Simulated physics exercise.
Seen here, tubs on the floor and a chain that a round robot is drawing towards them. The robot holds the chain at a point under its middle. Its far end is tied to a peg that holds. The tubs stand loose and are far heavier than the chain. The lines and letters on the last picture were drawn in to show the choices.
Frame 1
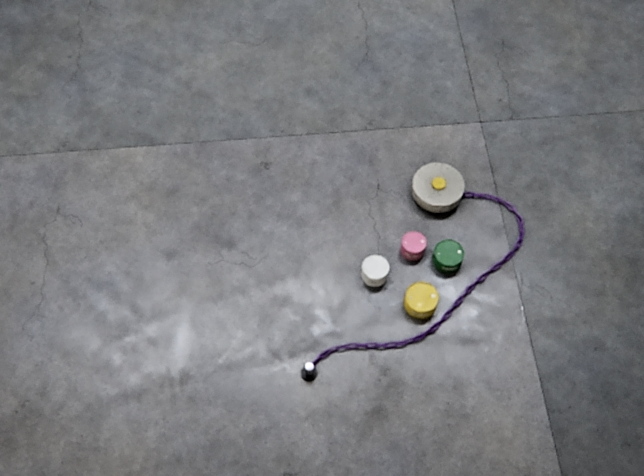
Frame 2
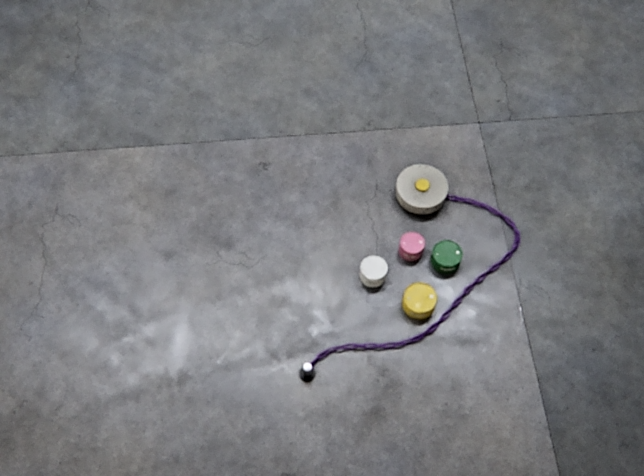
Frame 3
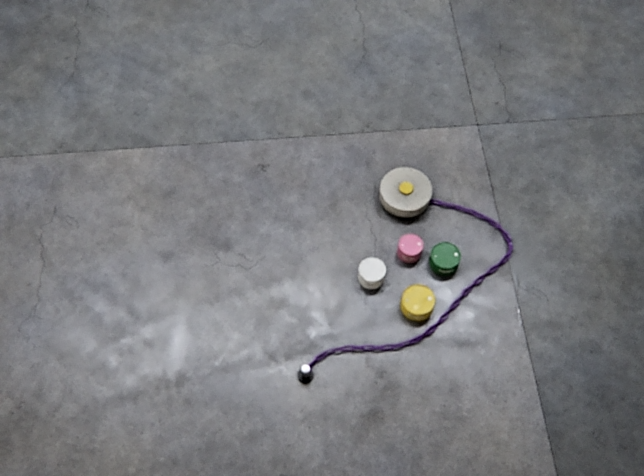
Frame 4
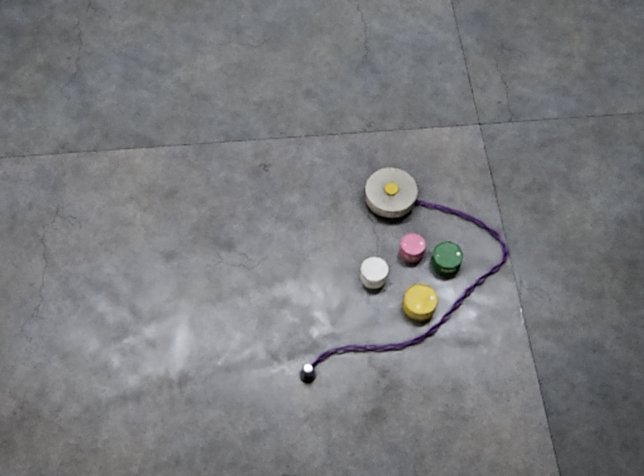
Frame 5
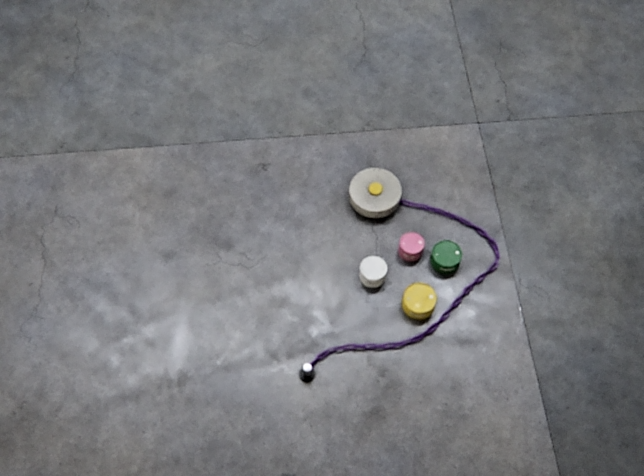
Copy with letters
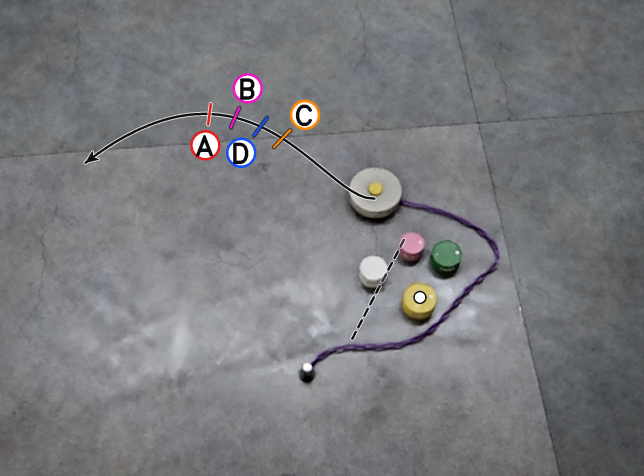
The clip shows a round grey device sliding steadily left across a grey floor above four small coloured tubs, drawing the attached end of a twisted purple line along, while its right-hand bend shifts slightly inward and the tubs stay still.
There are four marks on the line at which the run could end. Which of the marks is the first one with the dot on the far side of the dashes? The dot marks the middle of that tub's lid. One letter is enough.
It can halt at B.
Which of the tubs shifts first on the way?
Green.
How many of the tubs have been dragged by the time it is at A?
By then, four.
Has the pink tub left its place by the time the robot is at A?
Yes.
On the copy, A at (210, 114); B at (235, 118); C at (282, 138); D at (261, 127); the dashed line at (378, 289); the route from (375, 199) via (235, 118) to (85, 163); the white dot at (420, 297).
On B. First, robot (325, 165); yellow tub (419, 301).
Then, robot (279, 131); green tub (409, 268); pink tub (395, 247); yellow tub (400, 295).
Finally, robot (234, 112); green tub (373, 264); pink tub (361, 242); yellow tub (364, 291); white tub (345, 269); the dot on the yellow tub is over the dashed line.
By contrast, A does it too, but is farther than needed; C leaves the dotted tub short, at (404, 296); D leaves the dotted tub short, at (384, 293).
